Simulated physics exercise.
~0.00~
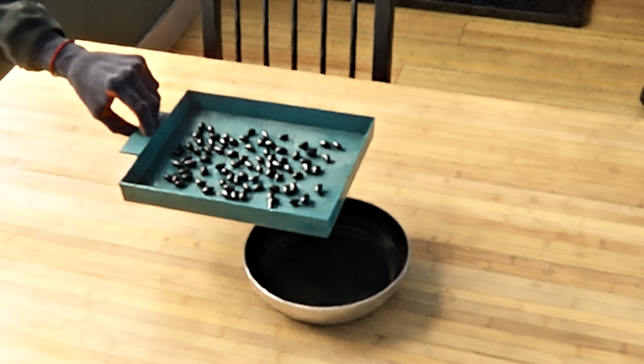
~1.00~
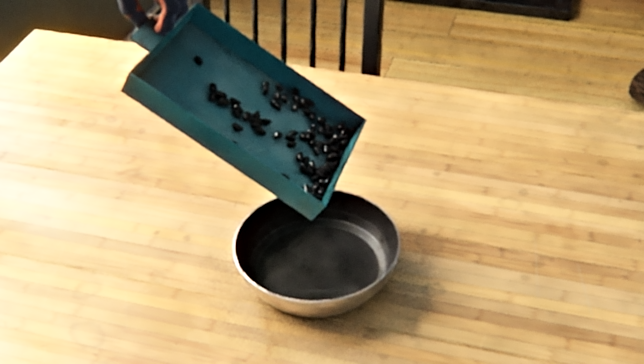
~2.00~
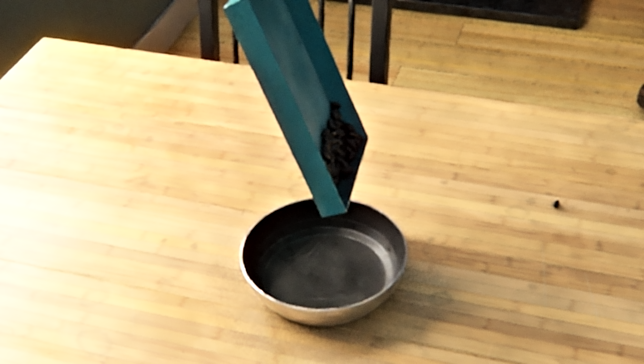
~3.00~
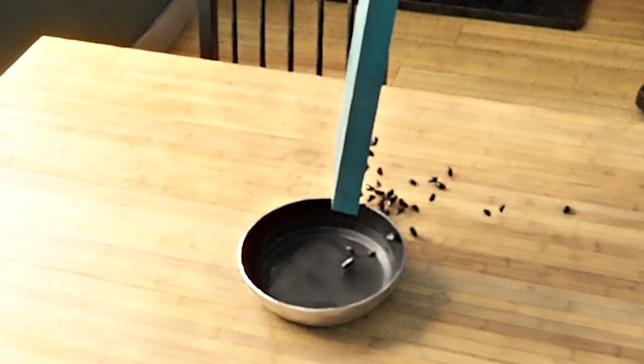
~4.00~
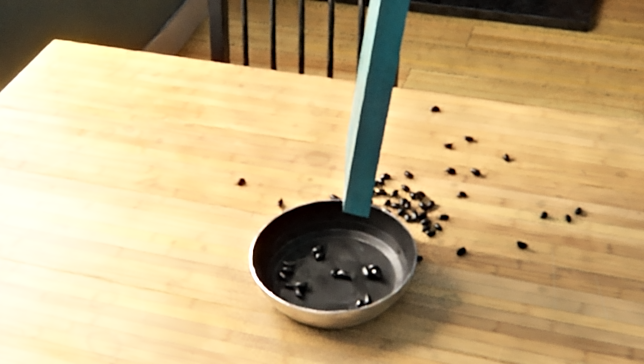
To begin with, a gloved hand holds a teal tray scattered with small black beans above a dark, round pan on a wooden table. The tray tips down to the right, and the beans slide toward its lower corner. It keeps tilting more steeply, the beans bunching near the edge while a stray one lies on the table to the right. As the tray passes upright, beans spill out, many landing behind and right of the pan. Finally, the tray stays steeply tipped, with a few beans in the pan and most of the visible ones strewn across the table.
